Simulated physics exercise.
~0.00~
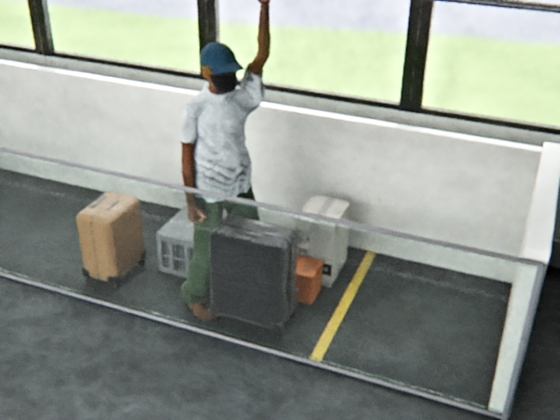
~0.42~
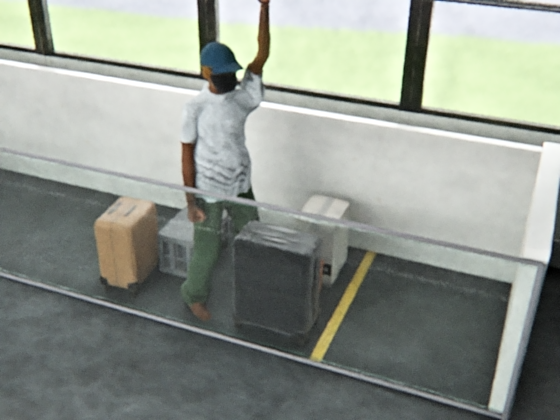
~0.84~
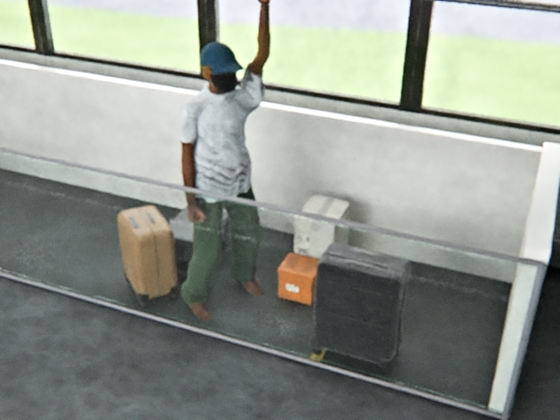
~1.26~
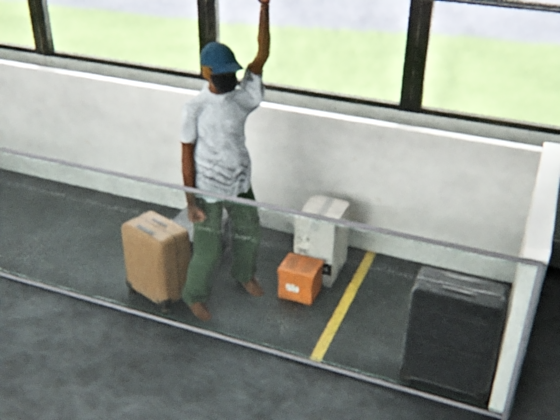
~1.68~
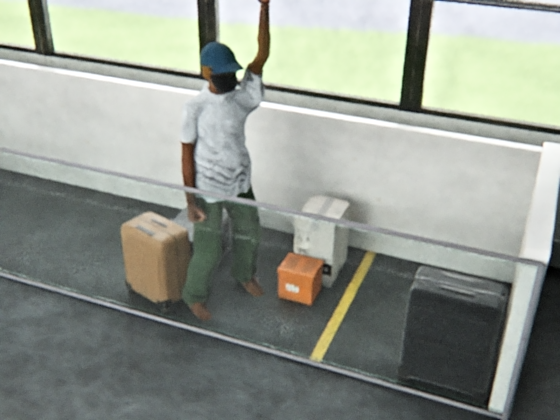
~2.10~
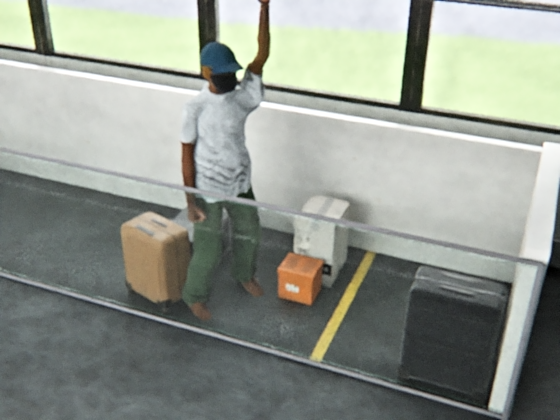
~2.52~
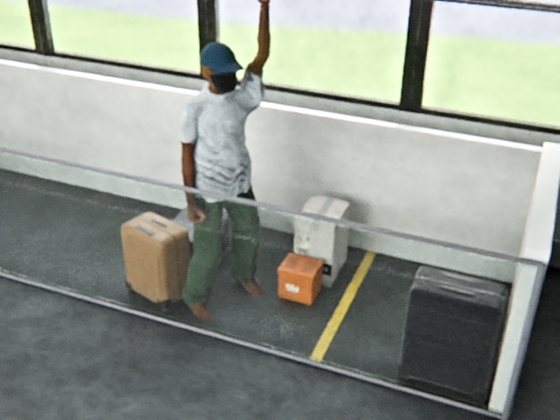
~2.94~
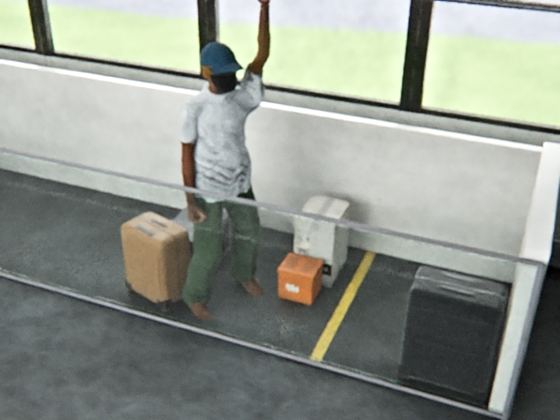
The black suitcase rolls right across the yellow line while the brown one stops short of it.
